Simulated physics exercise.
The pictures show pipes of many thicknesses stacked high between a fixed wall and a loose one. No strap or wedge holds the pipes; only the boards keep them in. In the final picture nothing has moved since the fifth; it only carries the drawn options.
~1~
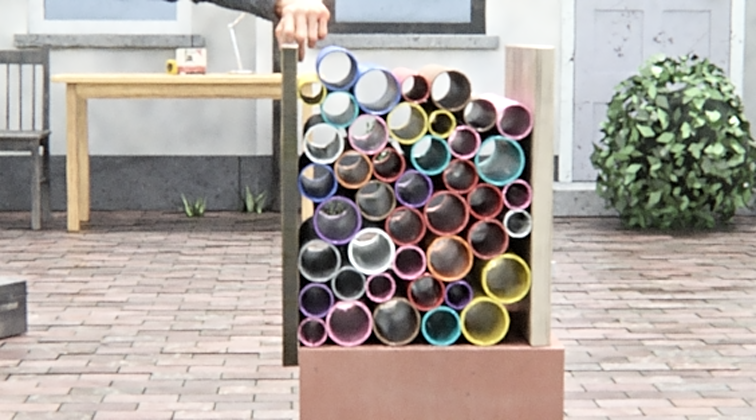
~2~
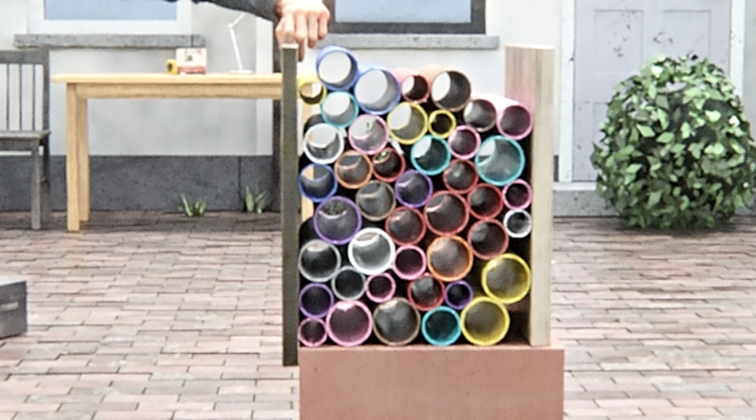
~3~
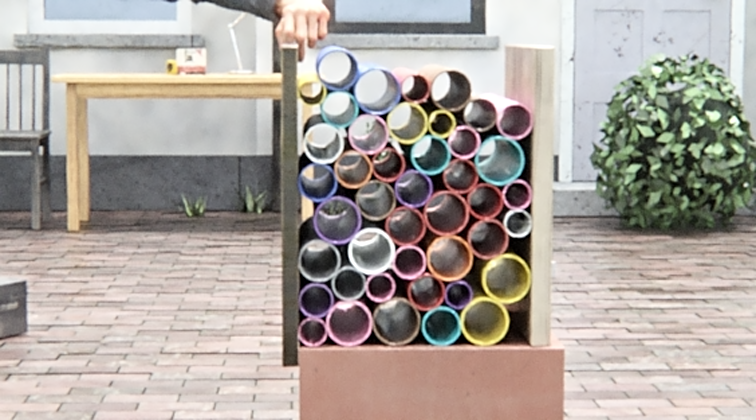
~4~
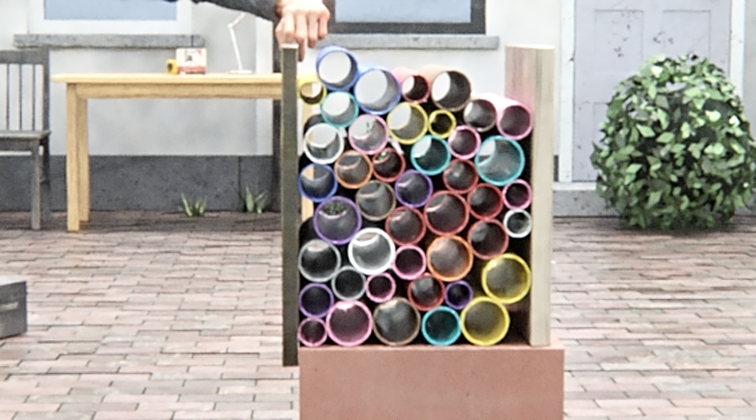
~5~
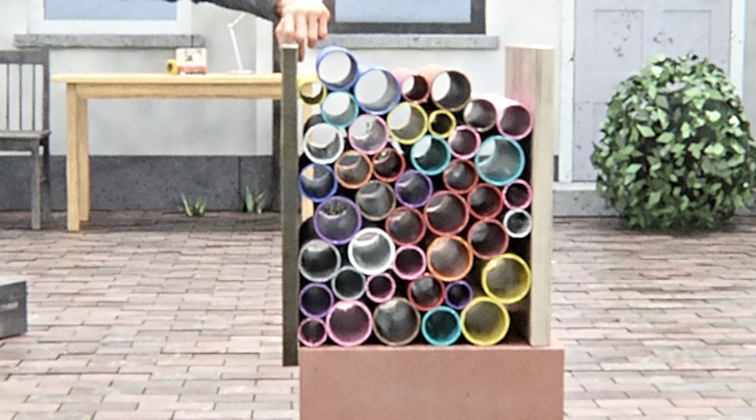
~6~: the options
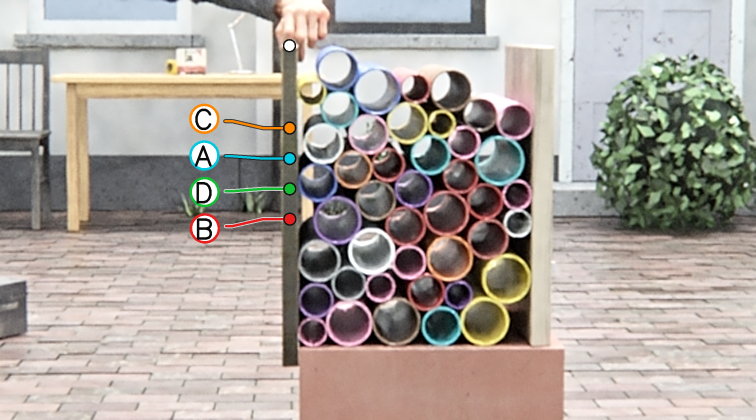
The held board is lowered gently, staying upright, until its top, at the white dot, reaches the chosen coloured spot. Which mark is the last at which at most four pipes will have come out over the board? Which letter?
Mark D is as low as it can go.
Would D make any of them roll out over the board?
At D: Yes.
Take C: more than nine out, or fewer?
At C, fewer than nine.
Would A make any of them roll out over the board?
Yes, at A.
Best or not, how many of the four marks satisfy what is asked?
Three of them.
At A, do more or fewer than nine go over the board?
It loses fewer than nine.
On the marked copy, A at (290, 159); B at (290, 219); C at (290, 128); D at (290, 189); the white dot at (289, 45).
Following D. Soon after the start, top of the board (298, 118).
Later, top of the board (298, 188).
In the end, top of the board (298, 188), two out over the board.
As for the rest, A one out over the board; B more than four out over the board; C none out over the board.
